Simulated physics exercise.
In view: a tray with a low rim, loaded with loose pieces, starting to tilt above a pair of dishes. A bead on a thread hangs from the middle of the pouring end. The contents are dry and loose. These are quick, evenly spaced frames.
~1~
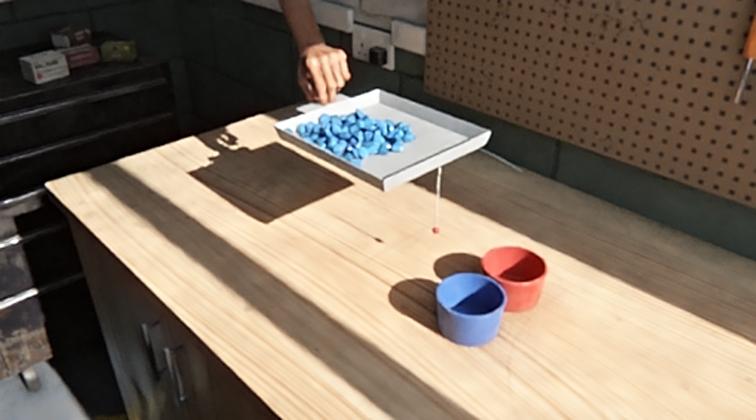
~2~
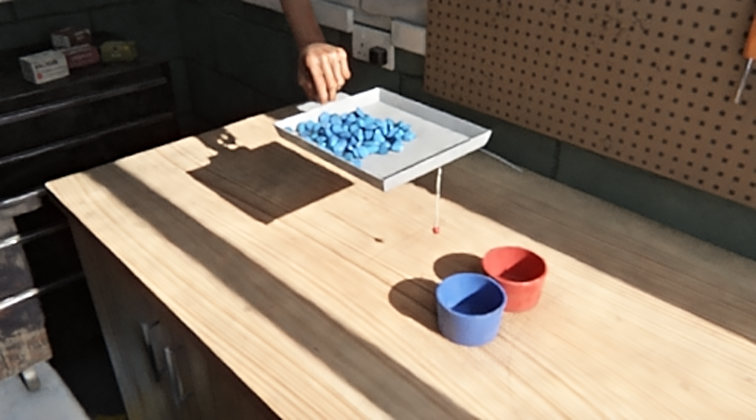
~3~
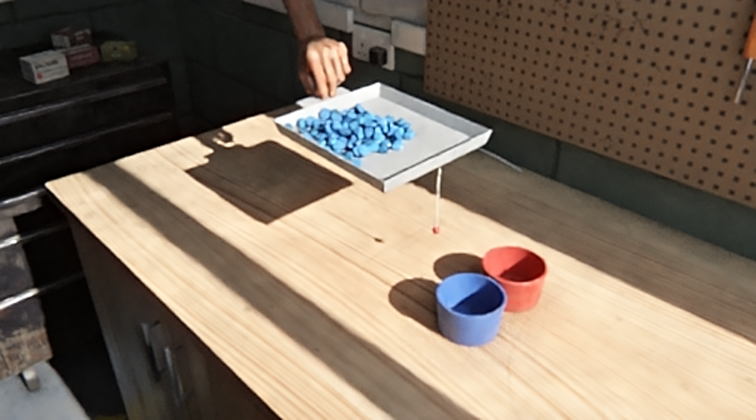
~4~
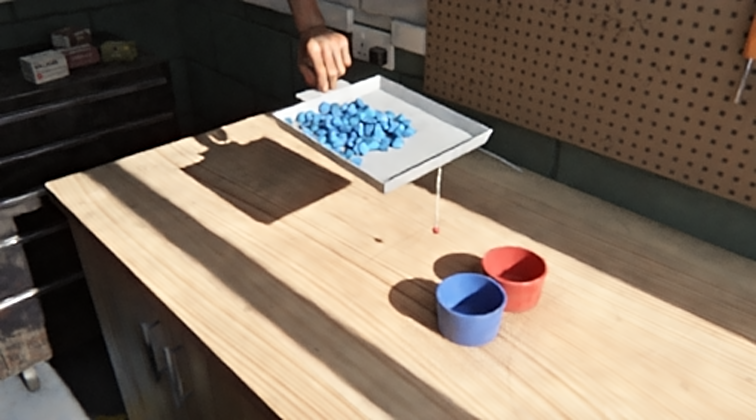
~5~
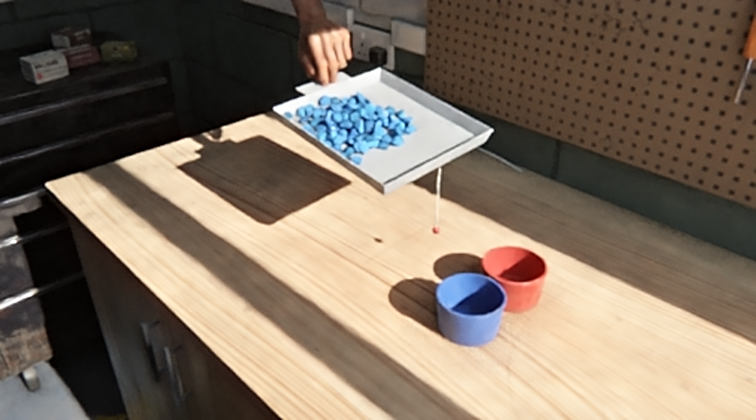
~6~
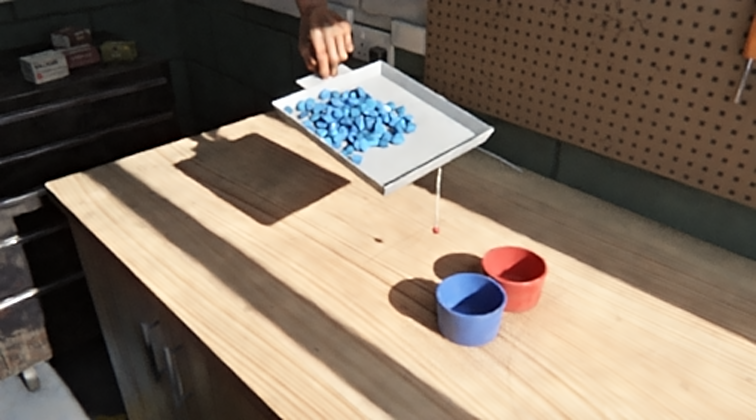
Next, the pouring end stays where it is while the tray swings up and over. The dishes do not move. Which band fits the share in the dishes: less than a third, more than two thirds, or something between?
The two hold under a third of the load.
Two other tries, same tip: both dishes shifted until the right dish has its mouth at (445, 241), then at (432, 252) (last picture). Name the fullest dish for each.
In turn: The dish on the left; left.
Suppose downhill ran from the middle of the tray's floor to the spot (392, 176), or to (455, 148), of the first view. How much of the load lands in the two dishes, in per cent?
First some 0, then 0 per cent.
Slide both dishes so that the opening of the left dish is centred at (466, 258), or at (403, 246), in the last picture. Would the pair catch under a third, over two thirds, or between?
In turn: Under a third; less than a third.
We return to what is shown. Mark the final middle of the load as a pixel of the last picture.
At about (407, 311).
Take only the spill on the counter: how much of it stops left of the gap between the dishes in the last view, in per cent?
Roughly 100 in a hundred.
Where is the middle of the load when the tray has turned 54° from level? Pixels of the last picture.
Roughly at (398, 155).
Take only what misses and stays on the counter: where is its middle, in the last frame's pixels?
At about (407, 311).
Soon, tray tipped steeply; all on the tray.
A while on, tray tipped right over; most on the tray; a small part outside both; a stray few in the air.
Towards the end, tray tipped past a quarter turn; all outside both.
Finally, tray tipped past a quarter turn; none in the left dish; none in the right dish; all outside both.
